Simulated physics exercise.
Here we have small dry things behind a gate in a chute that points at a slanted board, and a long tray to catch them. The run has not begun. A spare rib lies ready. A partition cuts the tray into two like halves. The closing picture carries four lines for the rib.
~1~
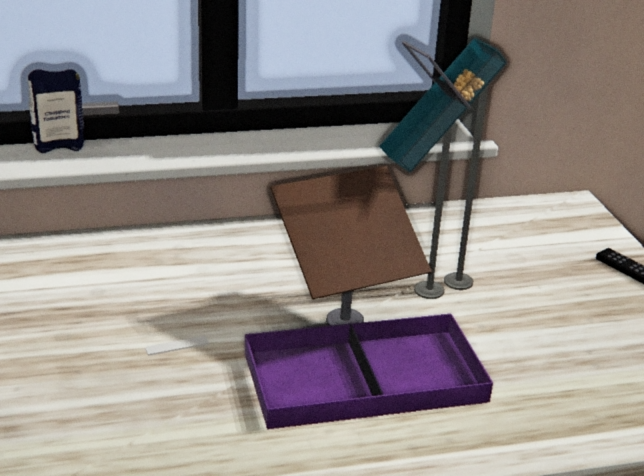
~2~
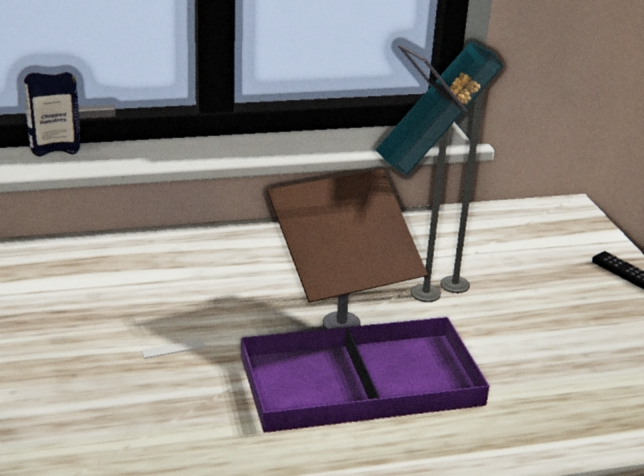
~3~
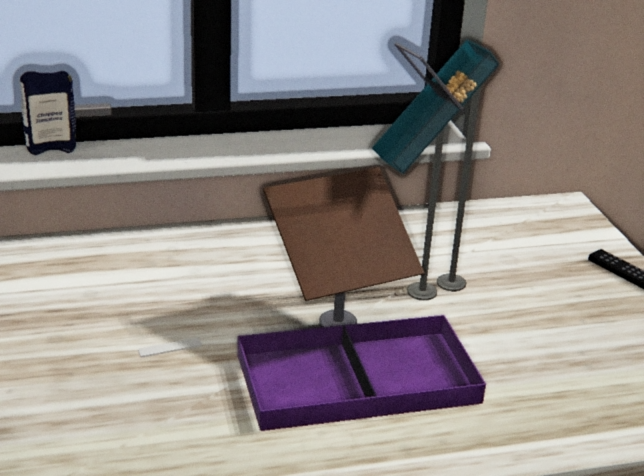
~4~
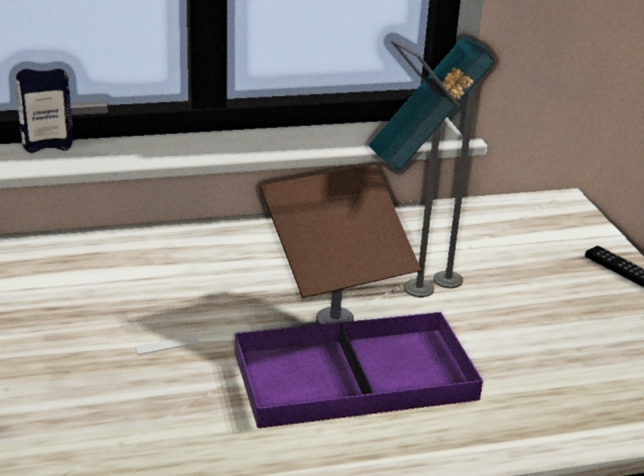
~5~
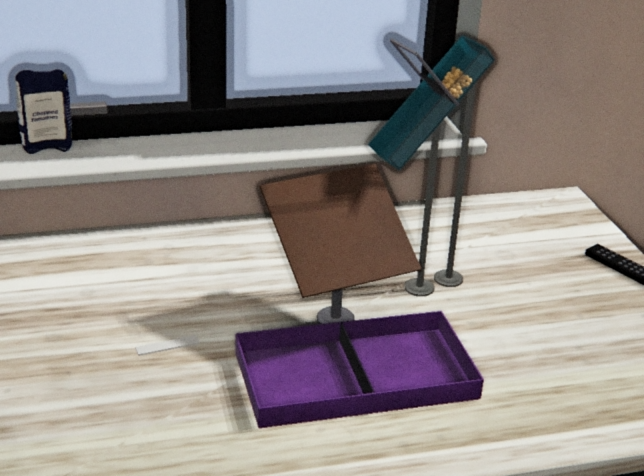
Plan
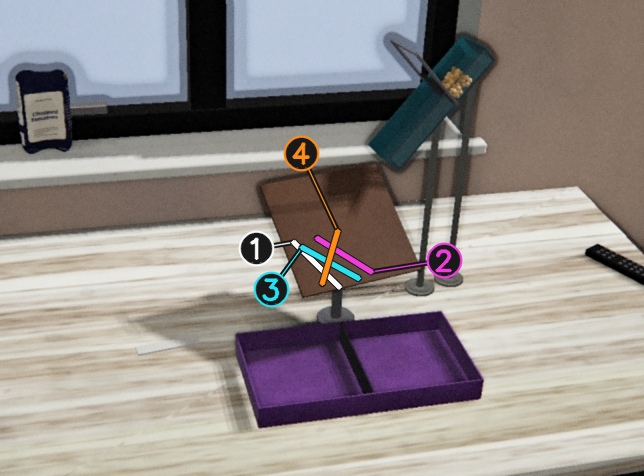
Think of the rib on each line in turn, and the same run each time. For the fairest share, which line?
It is 4.
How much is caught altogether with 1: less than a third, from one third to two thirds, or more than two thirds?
Line 1 gives more than two thirds.
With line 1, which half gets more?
The right half.
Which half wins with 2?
Right.
On the marked copy, line 1 from (293, 242) to (339, 286); line 2 from (317, 238) to (371, 271); line 3 from (302, 247) to (358, 278); line 4 from (337, 231) to (322, 283).
For line 1, of what is caught, only a few in the left half, all but a few in the right.
For line 2, of what is caught, a small share in the left half, all but a few in the right.
For line 3, of what is caught, only a few in the left half, all but a few in the right.
For line 4, of what is caught, close to two thirds in the left half, close to a third in the right.
